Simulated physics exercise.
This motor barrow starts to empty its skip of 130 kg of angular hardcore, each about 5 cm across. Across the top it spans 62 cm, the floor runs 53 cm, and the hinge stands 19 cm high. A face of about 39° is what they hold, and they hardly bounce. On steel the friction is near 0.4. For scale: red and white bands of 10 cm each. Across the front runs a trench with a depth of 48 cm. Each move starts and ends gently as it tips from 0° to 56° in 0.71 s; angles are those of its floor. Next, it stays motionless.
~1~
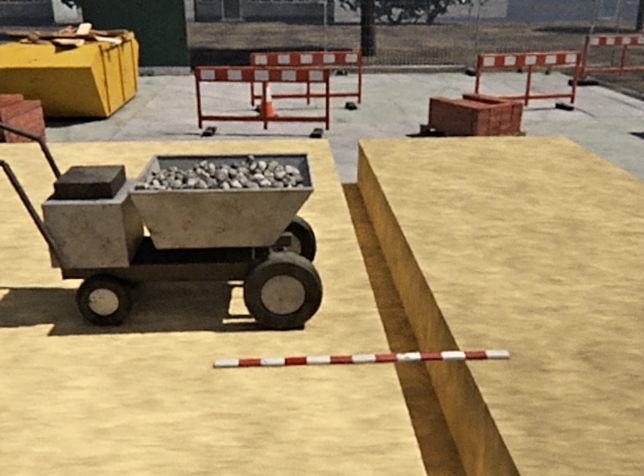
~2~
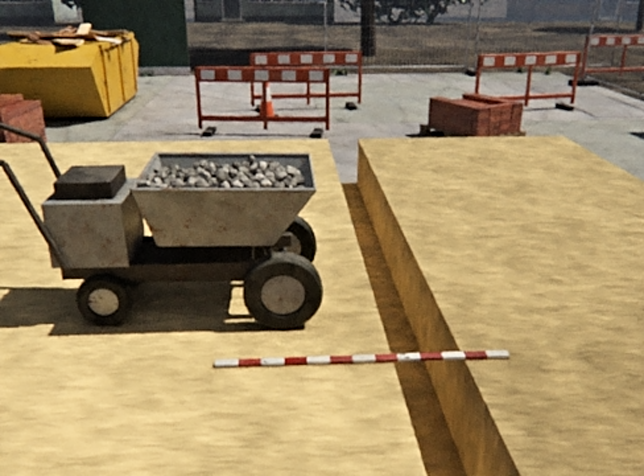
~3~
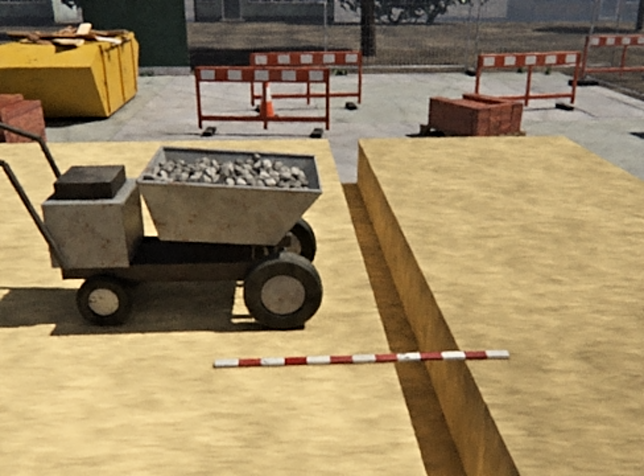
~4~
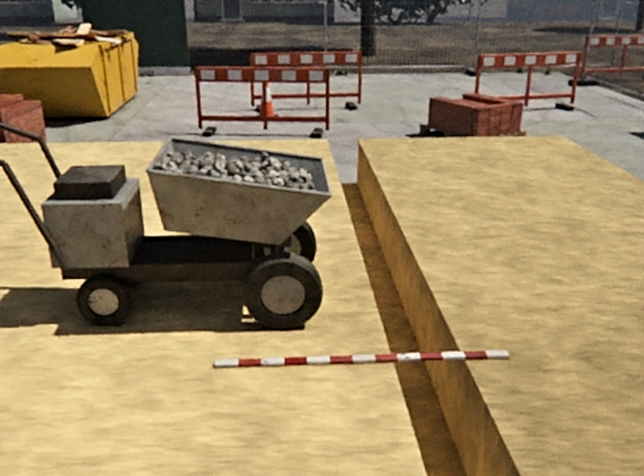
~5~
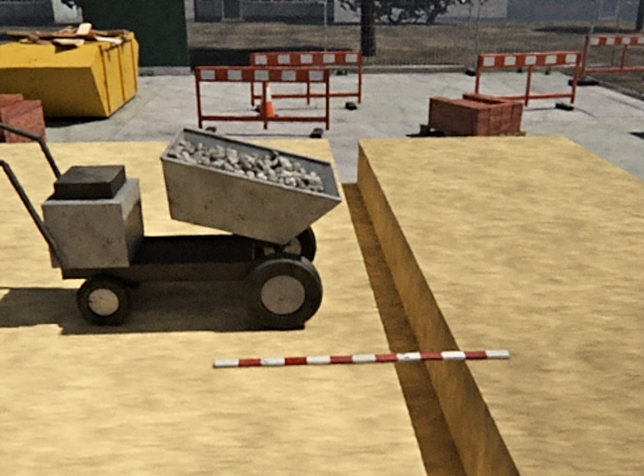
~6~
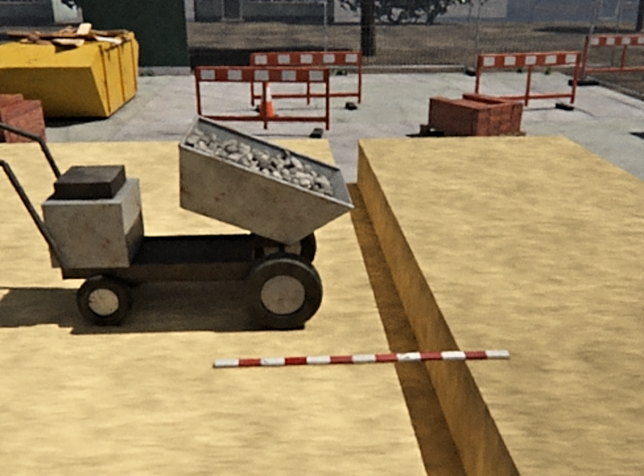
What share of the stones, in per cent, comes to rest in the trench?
About 26 per cent of the stones finish in the trench.
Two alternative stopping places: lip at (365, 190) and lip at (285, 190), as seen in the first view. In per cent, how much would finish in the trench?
It'd be around 5 per cent and after that around 30 per cent.
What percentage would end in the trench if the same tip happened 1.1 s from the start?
Probably about 20 in a hundred.
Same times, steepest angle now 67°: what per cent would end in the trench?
It would be near 45 per cent.
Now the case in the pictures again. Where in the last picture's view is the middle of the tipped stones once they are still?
Around (415, 368).
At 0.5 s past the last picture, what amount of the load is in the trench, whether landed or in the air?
Around 5 per cent of it.
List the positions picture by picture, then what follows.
Lip at (313, 190), floor tilted 0°, highest stones at (255, 169), in the first frame.
The skip is at 1°, its lip at (316, 190); the top of the load is at (236, 169), in the second frame.
The skip is at 4°, its lip at (322, 192); the top of the load is at (197, 168), in the third frame.
Lip at (331, 196), floor tilted 9°, highest stones at (195, 160), in the fourth frame.
The skip is at 15°, its lip at (342, 201); the top of the load is at (192, 150), in the fifth frame.
The skip is at 22°, its lip at (353, 208); the top of the load is at (206, 141), in the sixth frame.
Then, 0.2 s after the last picture the floor is at 47°, 100 % in the skip; the foremost stones are at (367, 222).
Then, 0.5 s after the last picture the floor is at 56°, 95 % in the skip, 5 % in the trench; the foremost stones are at (418, 258).
Then, 0.9 s after the last picture the floor is at 56°, 74 % in the skip, 18 % in the trench, 8 % past the trench; the foremost stones are at (497, 302).
Then, 2.8 s after the last picture the floor is at 56°, 65 % in the skip, 26 % in the trench, 8 % past the trench; the foremost stones are at (540, 292).
